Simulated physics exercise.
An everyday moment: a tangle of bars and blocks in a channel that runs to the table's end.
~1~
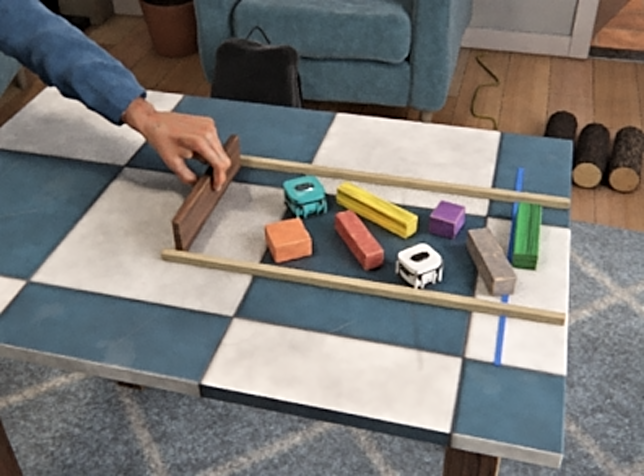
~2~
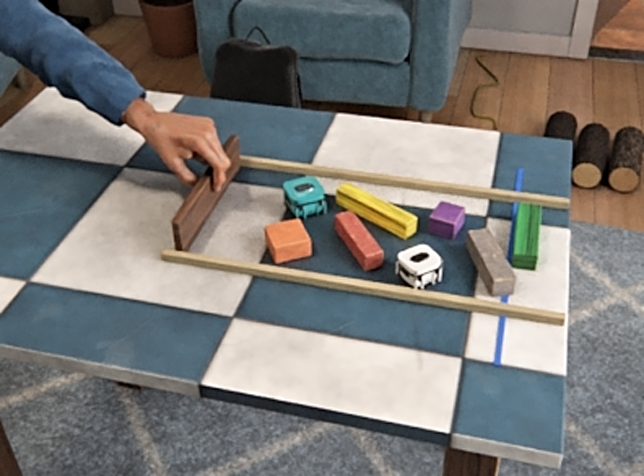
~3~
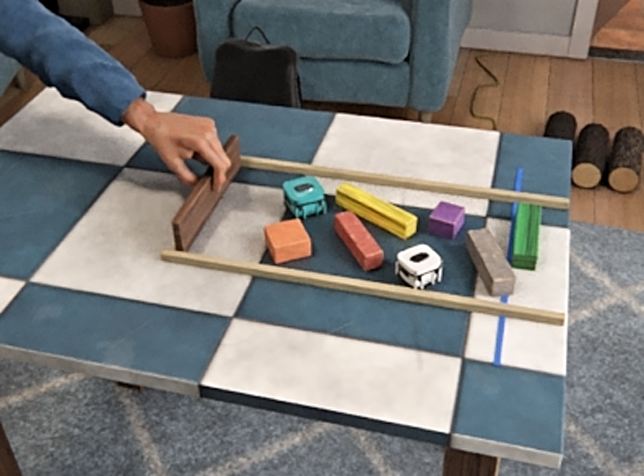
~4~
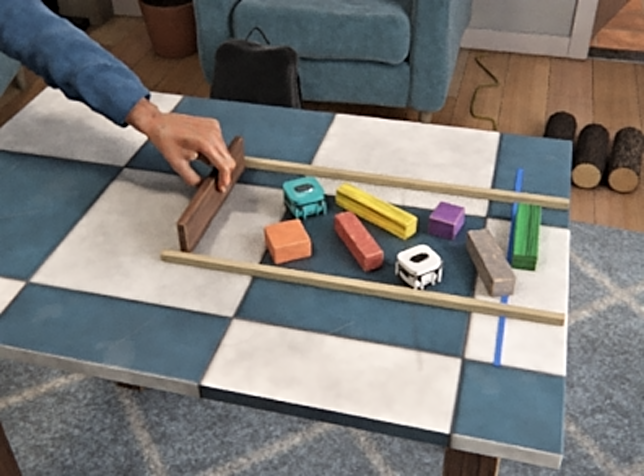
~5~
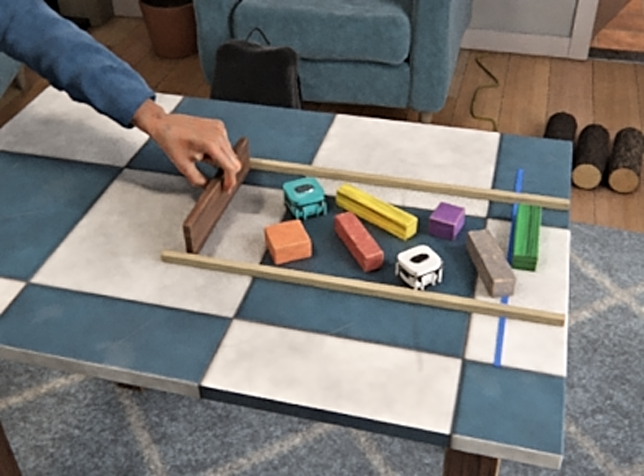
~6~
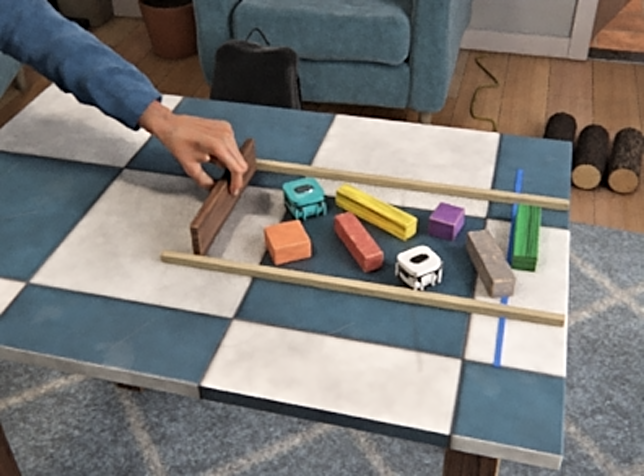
A hand in a blue sleeve holds a brown board upright at the left end of a channel between two wooden strips on a checkered table. It then slides the board slightly right, while the colored bars, blocks and two small cases ahead of it stay essentially still.
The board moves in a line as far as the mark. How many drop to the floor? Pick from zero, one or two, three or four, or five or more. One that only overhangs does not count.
Here the number that fall off is three or four.
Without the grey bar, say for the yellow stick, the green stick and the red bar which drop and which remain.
The yellow stick stays on, the green stick tumbles off, the red bar stays on.
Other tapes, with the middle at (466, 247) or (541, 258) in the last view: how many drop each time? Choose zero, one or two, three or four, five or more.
Taking them in turn, no fall at all; more than four.
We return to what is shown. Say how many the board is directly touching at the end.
2 of them.
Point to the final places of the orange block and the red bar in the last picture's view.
Near (527, 287) and (557, 273).
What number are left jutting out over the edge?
2 of them.
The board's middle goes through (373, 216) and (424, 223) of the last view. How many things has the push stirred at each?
The counts are 6 and 8.
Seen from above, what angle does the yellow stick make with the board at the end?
Roughly 45° out of line.
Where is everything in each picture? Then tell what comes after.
Green stick (527, 235); grey bar (491, 261); purple block (447, 219); board (209, 191); tape (511, 252), in the first frame.
Grey bar (490, 262); red bar (358, 240), in the second frame.
Purple block (447, 220); white case (419, 268), in the third frame.
Green stick (526, 236); orange block (287, 241), in the fourth frame.
Grey bar (490, 263); turquoise case (305, 199), in the fifth frame.
Green stick (526, 237); grey bar (490, 263); purple block (447, 221); board (226, 195); tape (510, 253), in the sixth frame.
A little later, none off yet; green stick at rest near (526, 237); grey bar at rest near (490, 263); purple block at rest near (447, 221).
Next, none off yet; green stick at rest near (526, 237); grey bar at rest near (490, 263); purple block shifted about its own width near (468, 219).
Later still, none off yet; green stick shifted a little near (567, 236); grey bar shifted about its own width near (558, 274); purple block shifted well along near (535, 216).
When it is over, the number that fall off is three or four; down, white case, purple block, grey bar and green stick.
